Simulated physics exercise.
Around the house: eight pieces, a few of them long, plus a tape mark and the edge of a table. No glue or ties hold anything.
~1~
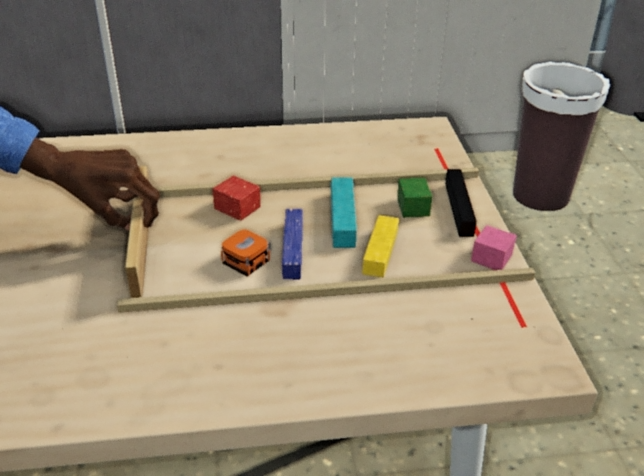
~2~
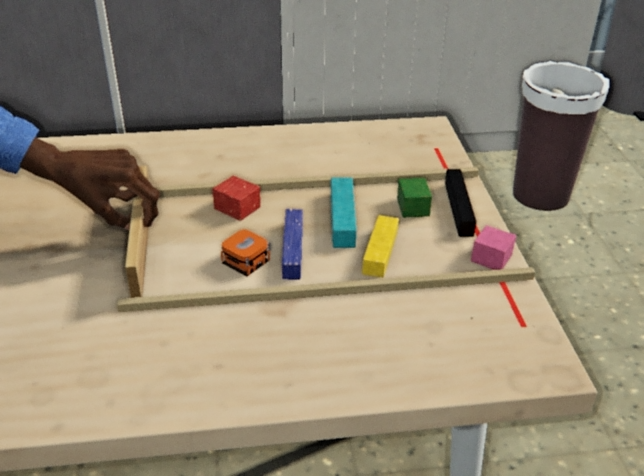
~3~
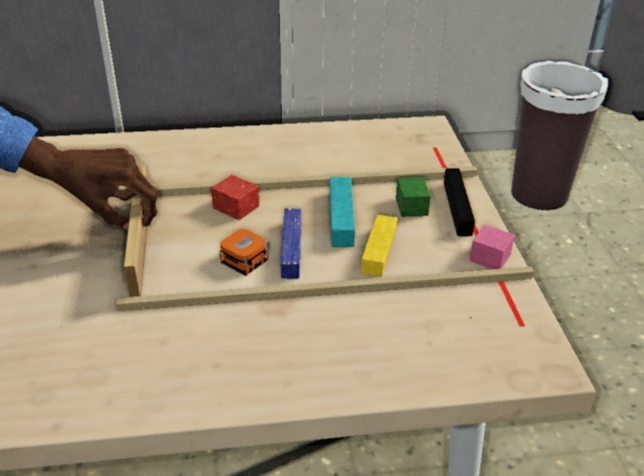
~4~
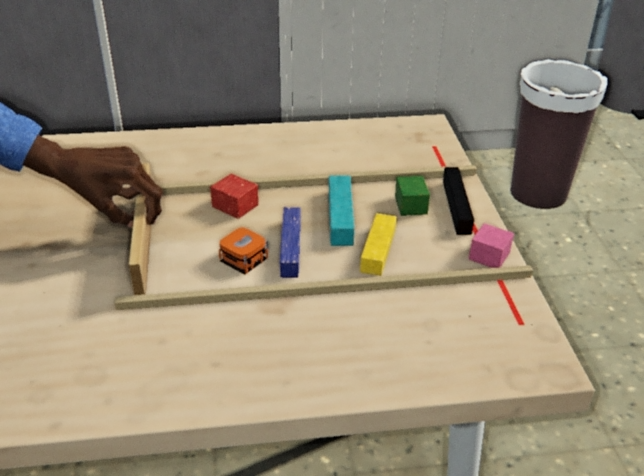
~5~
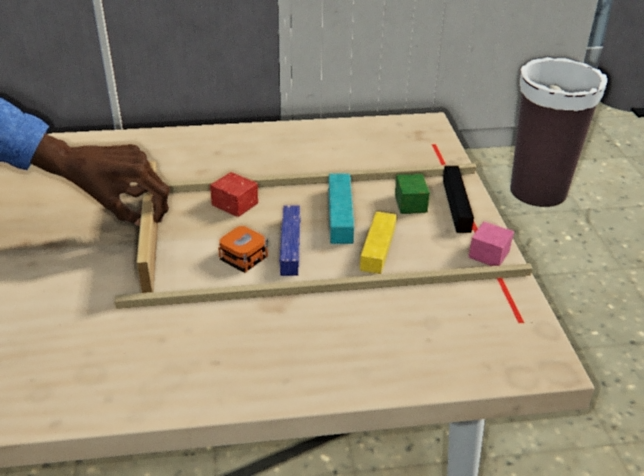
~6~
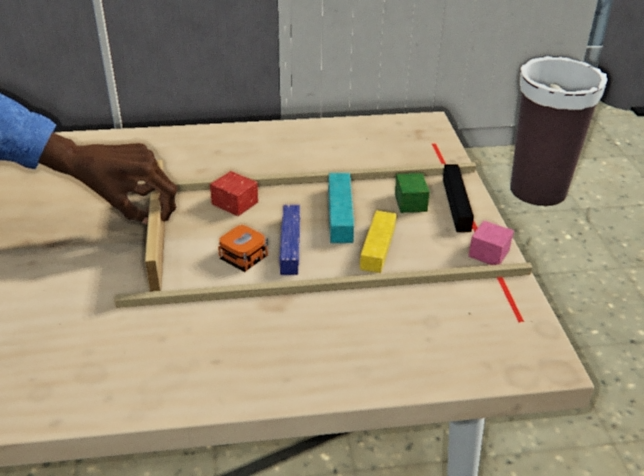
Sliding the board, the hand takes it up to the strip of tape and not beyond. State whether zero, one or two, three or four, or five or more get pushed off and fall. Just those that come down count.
Odds are the fallen group will hold five or more.
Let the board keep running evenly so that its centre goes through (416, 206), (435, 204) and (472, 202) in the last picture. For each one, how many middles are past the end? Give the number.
First 2, then 4, finally 6.
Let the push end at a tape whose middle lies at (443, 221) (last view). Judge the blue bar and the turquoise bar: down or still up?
As for the blue bar, it is retained; as for the turquoise bar, it is retained.
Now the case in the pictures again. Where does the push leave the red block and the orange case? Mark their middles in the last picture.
Result: One about (476, 186), other about (503, 238).
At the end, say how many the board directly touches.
It's 2.
Early on, none off yet; pink block at rest near (491, 244); black stick at rest near (458, 197); green block at rest near (412, 193).
A while later, none off yet; pink block at rest near (491, 244); black stick at rest near (458, 197); green block at rest near (415, 192).
Further along, none off yet; pink block leaning well over near (544, 253); black stick leaning well over near (513, 212); green block travelled well along near (484, 184).
Finally, the number that fall off is five or more; lost, blue bar, turquoise bar, yellow bar, green block, black stick and pink block.
